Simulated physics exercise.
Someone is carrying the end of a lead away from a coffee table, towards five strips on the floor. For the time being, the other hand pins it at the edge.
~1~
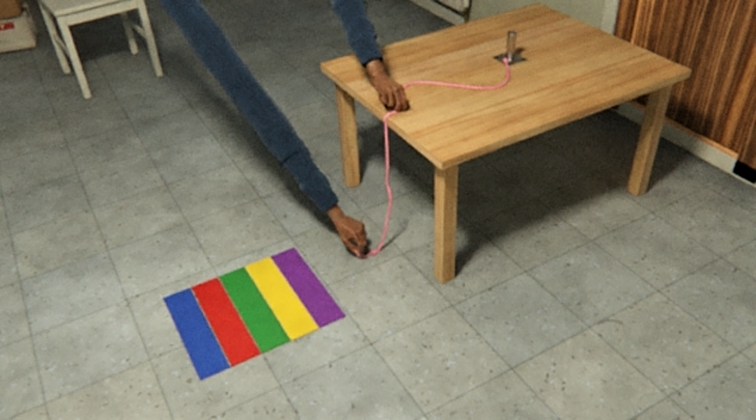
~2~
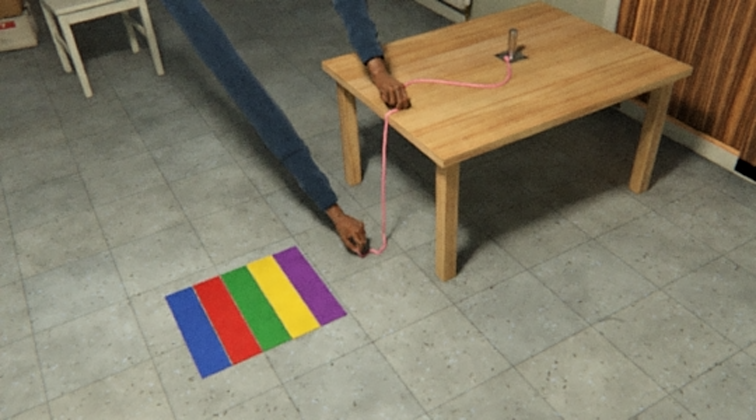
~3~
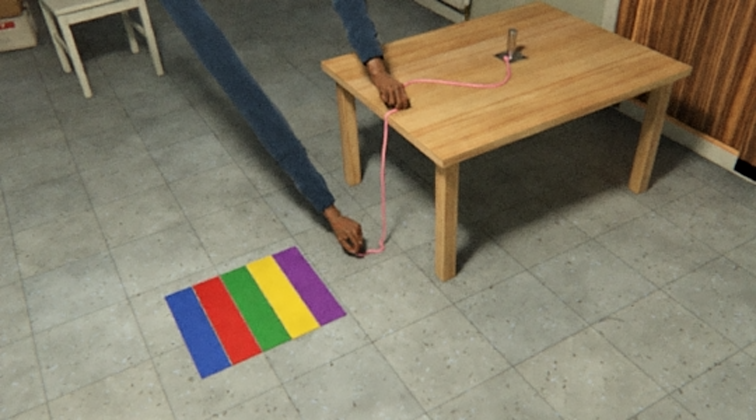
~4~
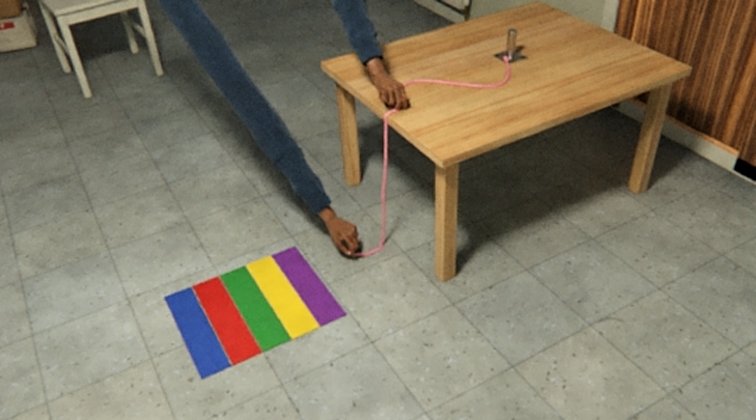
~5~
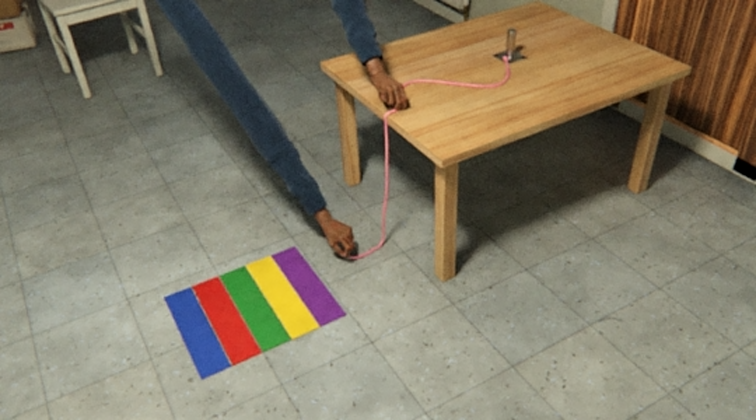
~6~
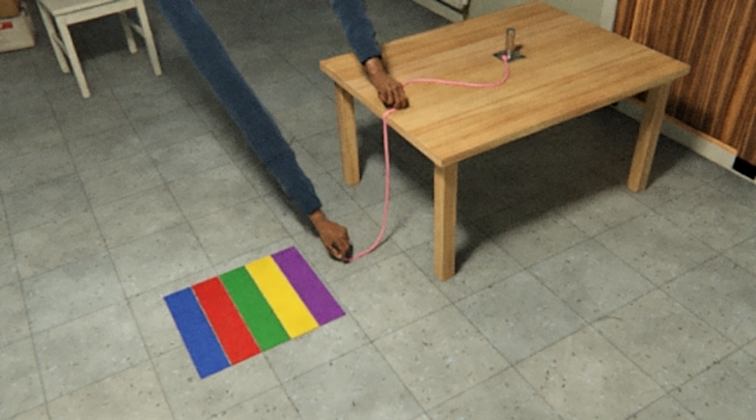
A dark-sleeved arm reaches down and slowly draws the end of a pink cord a short way leftward just above a grey tiled floor, seen from above at an angle. The other hand pins the cord at the edge of a light wooden table, where it runs to a small upright post. Blue, red, green, yellow and purple strips lie at lower left, and the view stays still.
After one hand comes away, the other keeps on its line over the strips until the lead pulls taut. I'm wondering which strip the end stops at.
It stops at the blue strip.
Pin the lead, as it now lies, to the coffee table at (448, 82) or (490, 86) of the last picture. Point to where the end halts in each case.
First try at (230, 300), second at (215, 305).
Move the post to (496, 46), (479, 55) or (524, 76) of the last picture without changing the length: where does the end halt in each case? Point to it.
Try by try, around (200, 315), (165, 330) and (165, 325).
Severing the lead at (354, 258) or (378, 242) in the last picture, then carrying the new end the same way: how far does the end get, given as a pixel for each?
(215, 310) and (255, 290).
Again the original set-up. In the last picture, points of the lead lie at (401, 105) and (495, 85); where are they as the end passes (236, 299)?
Point one: (371, 150); point two: (454, 77).
Early on, end near (236, 299); over green.
Midway, end near (206, 311); over red.
At the end of the slack, end near (188, 318); over blue. It gets as far as the blue strip.
